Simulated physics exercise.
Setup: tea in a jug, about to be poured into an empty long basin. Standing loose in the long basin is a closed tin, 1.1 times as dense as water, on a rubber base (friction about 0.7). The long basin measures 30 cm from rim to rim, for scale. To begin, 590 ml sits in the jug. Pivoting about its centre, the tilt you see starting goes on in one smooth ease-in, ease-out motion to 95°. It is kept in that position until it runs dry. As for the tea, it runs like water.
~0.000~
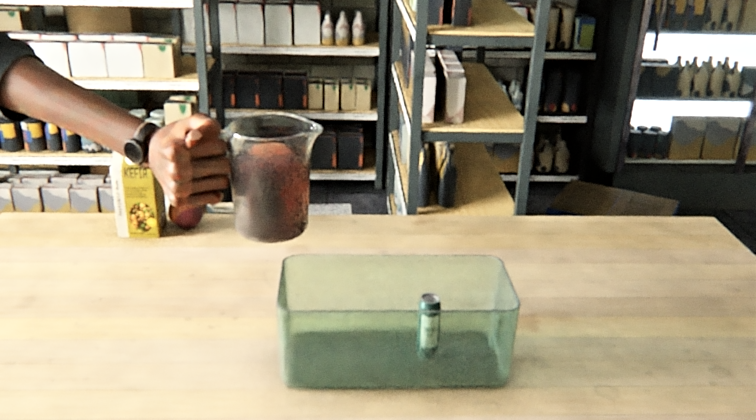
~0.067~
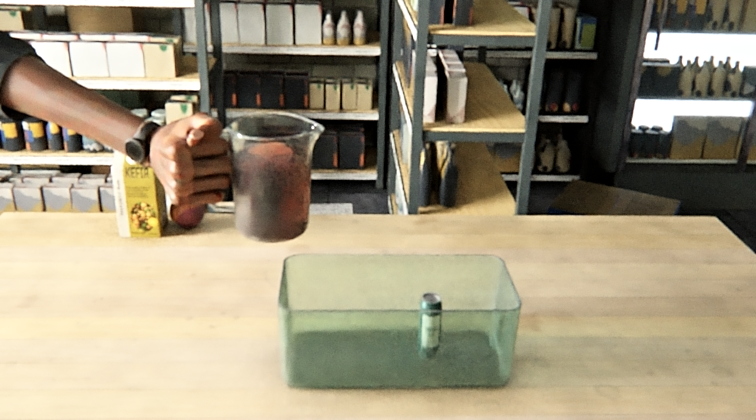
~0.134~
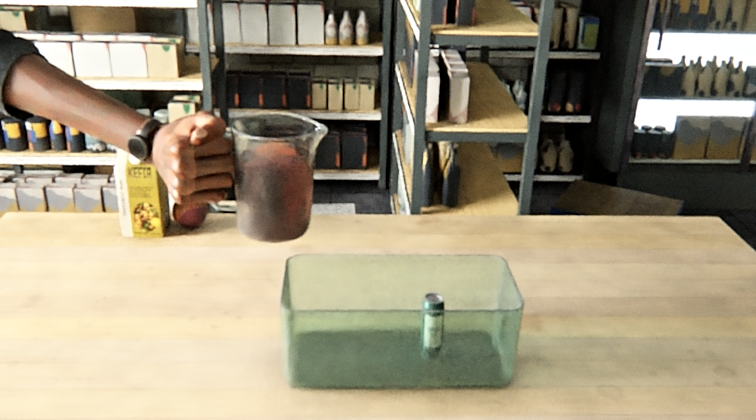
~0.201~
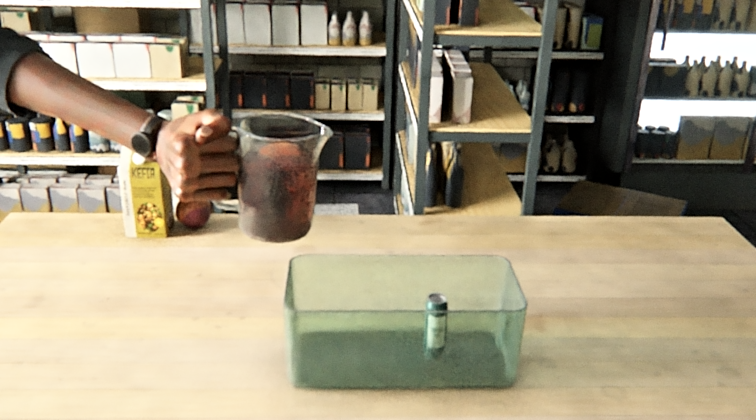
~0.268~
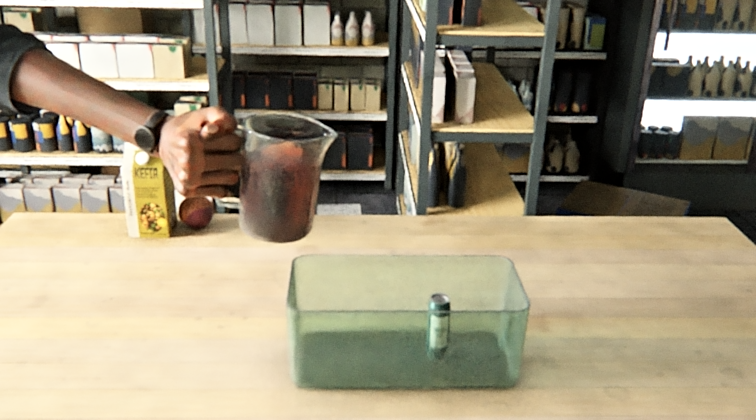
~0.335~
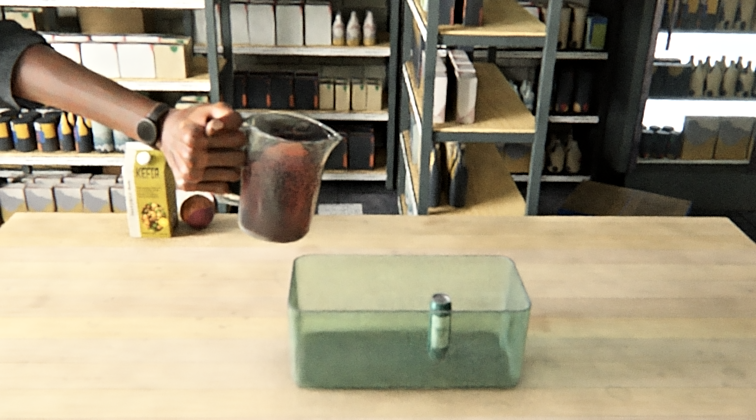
We see a hand wearing a dark watch hold a glass jug of dark reddish liquid above a greenish clear basin with a small closed tin standing inside, then slowly tilt the jug slightly to the right.
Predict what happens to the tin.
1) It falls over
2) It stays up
Option 2: It stays up.
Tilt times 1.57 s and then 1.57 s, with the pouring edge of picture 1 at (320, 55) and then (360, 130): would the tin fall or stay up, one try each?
In the first try it remains standing; in the second it comes down.
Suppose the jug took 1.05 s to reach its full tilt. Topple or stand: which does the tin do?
Outcome - the tin remains standing.
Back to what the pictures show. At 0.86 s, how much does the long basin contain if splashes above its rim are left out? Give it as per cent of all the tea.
About 0 per cent.
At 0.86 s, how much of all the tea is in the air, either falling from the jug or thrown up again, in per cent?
Some 4 % is the figure.
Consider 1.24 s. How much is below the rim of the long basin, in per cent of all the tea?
Some 26 per cent.
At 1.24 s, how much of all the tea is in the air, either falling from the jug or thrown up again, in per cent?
Close to 18 %.
Then, 0.86 s in, the tilt is 54° and 96 per cent is still to pour; the tin stands where it began.
Then, 1.24 s in, the tilt is 85° and 57 per cent is still to pour; the tin stands where it began.
Then, 1.64 s in, the tilt is 95° and 12 per cent is still to pour; the tin stands where it began.
Then, 2.07 s in, the tilt is 95° and 2 per cent is still to pour; the tin stands where it began.
Finally, the tin stands where it began.
